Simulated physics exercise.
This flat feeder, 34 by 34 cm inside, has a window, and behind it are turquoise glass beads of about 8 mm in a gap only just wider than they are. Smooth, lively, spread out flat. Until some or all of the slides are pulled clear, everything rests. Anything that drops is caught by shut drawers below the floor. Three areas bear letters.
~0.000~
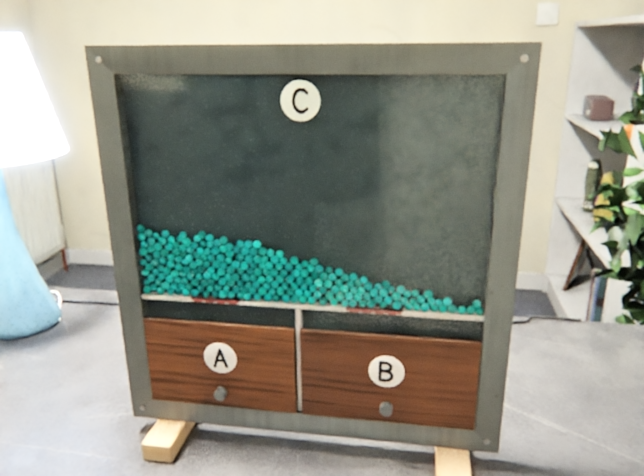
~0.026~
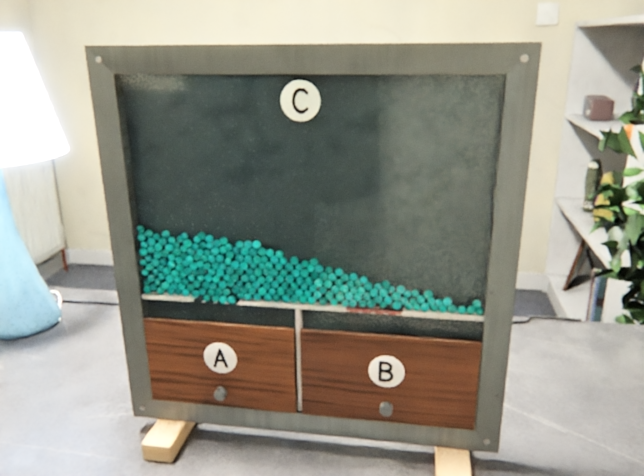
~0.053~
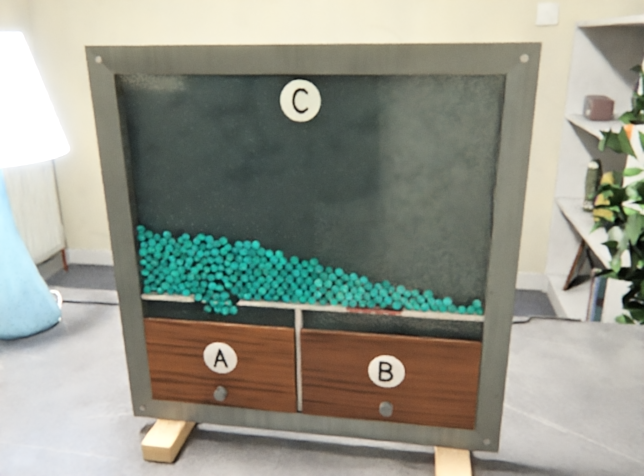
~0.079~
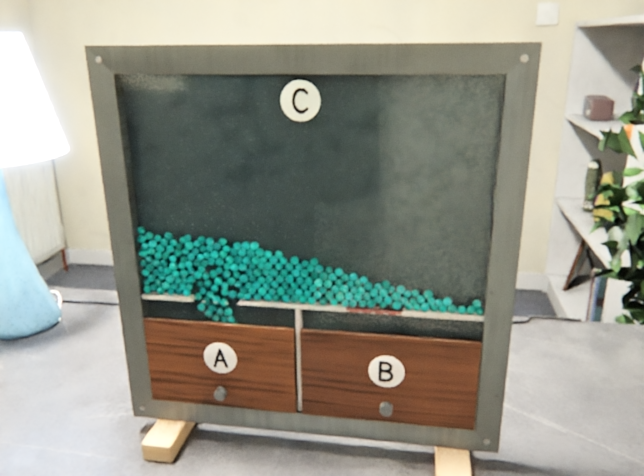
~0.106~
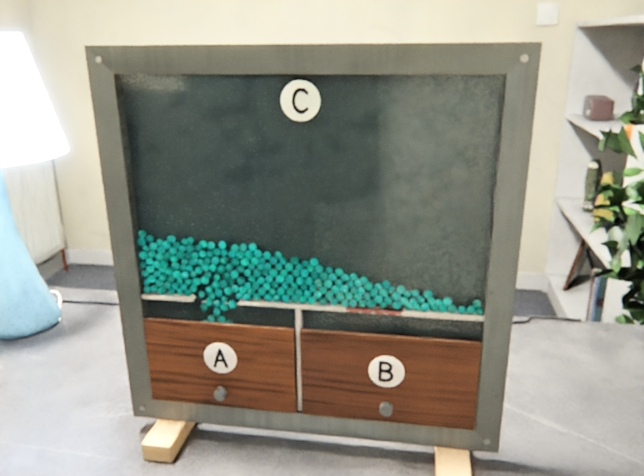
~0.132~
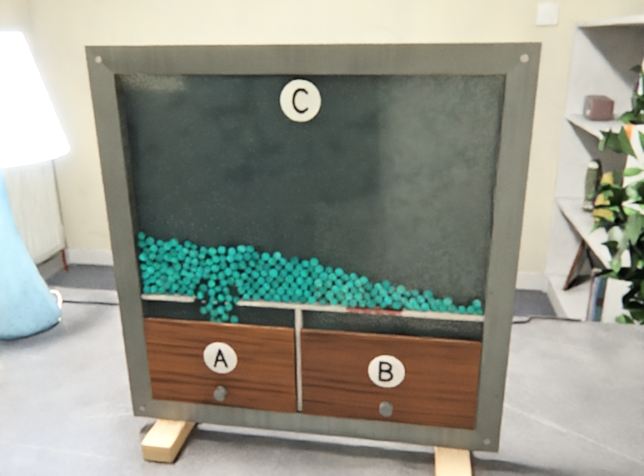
Turquoise beads lie still in a sloping heap, deeper on the left, behind the window of an upright framed panel marked C. The red slide above drawer A disappears, and beads drop through the gap in a small stream toward that drawer, while the heap sinks slightly above the opening.
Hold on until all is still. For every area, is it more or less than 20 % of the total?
A: More; B: Less; C: More.
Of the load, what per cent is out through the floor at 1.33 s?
Something like 65 in a hundred.
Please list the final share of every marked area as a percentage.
Drawer A: 65; drawer B: 0; store C: 35.
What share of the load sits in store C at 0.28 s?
Share: Near 70 per cent.
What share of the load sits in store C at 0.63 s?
Share: Close to 50 percent.
After 0.28 s, 30 % are out; A 25 %, C 70 %.
After 0.63 s, 50 % are out; A 50 %, C 50 %.
After 1.33 s, 65 % are out; A 65 %, C 35 %.
All still by 2.4 s, 65 % are out; A 65 %, B 0 %, C 35 %.
